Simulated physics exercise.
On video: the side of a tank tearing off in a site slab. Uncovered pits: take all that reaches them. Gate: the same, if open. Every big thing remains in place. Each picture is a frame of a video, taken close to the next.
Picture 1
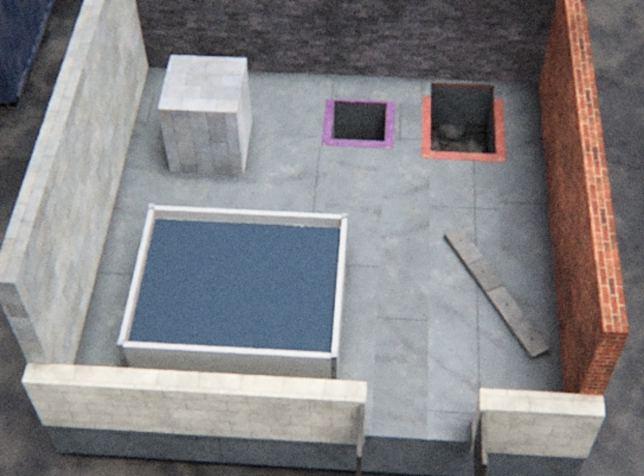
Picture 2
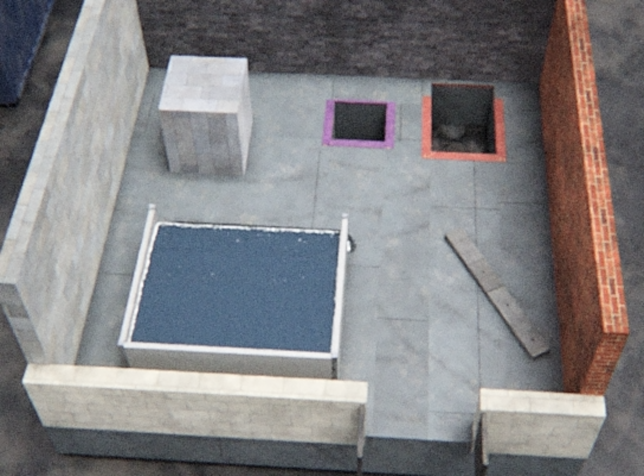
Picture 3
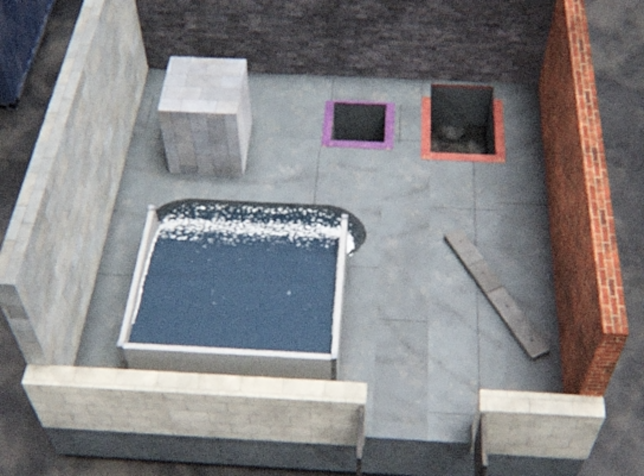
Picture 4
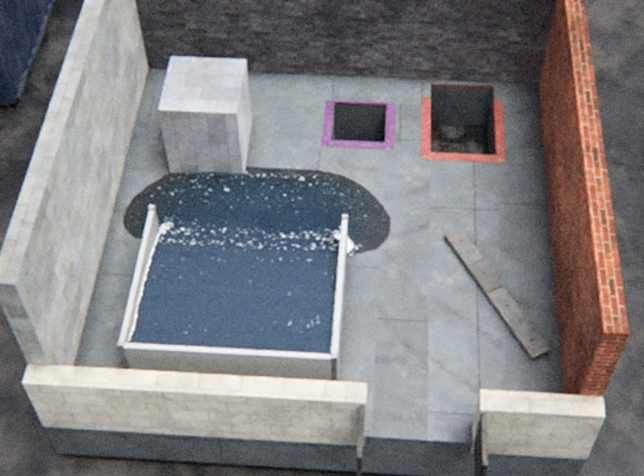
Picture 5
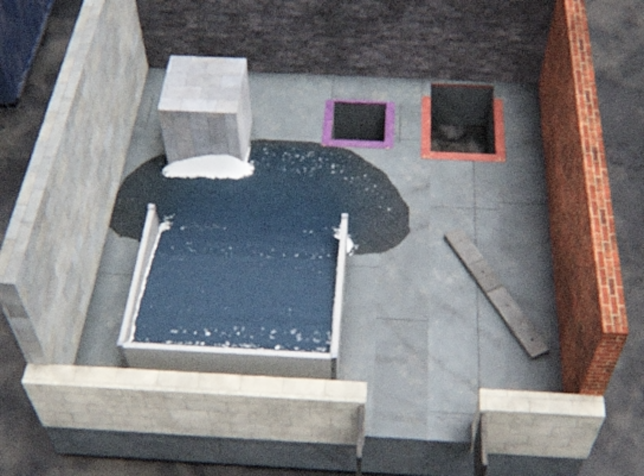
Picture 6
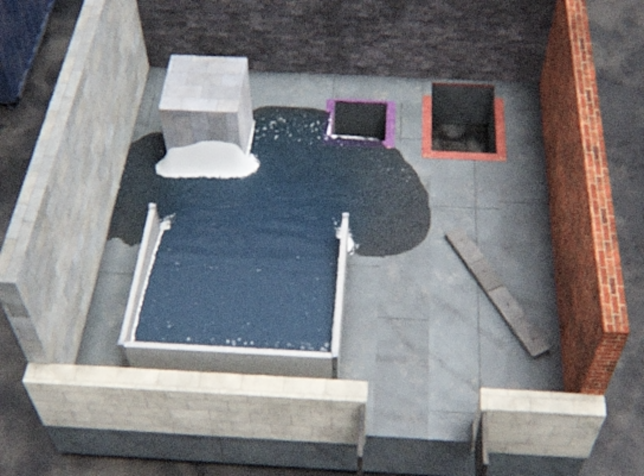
Dark blue water pours from an open tank's far side, spreads around a pale block and reaches the purple-edged pit.
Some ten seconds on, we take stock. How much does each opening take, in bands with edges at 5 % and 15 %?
My prediction: The gate is nearly idle - draining beneath five per cent, the red pit is busy - draining past fifteen per cent, the purple pit is busy - draining past fifteen per cent.
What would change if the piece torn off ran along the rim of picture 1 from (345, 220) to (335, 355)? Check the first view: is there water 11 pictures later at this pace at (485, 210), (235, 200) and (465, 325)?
The first would be drenched, the second still unwetted and the third drenched.
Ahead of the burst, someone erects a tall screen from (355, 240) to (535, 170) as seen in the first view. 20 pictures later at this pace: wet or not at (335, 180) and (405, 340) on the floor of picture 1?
Going one by one, you'd find the first inundated and then the other left untouched.
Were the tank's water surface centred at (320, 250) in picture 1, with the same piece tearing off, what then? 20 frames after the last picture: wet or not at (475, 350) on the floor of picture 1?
The answer is spared.
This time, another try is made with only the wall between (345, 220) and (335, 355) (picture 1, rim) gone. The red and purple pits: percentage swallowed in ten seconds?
Red takes 30 in a hundred, purple takes 8 in a hundred.
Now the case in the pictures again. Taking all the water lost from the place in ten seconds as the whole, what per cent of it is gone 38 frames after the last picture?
Some 80 per cent.
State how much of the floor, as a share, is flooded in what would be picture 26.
Around 60 percent of it.
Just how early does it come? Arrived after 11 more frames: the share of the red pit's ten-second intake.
Working it through, I arrive at 15 %.
A moment on, water covers 40 % of the floor; the gate 0 %, the red pit 0 %, the purple pit 3 %.
Next, water covers 50 % of the floor; the gate 0 %, the red pit 3 %, the purple pit 10 %.
Then, water covers 60 % of the floor; the gate 0 %, the red pit 10 %, the purple pit 18 %.
Later, water covers 80 % of the floor; the gate 0 %, the red pit 17 %, the purple pit 28 %.
In the end, water covers 90 % of the floor; the gate 1 %, the red pit 22 %, the purple pit 33 %.
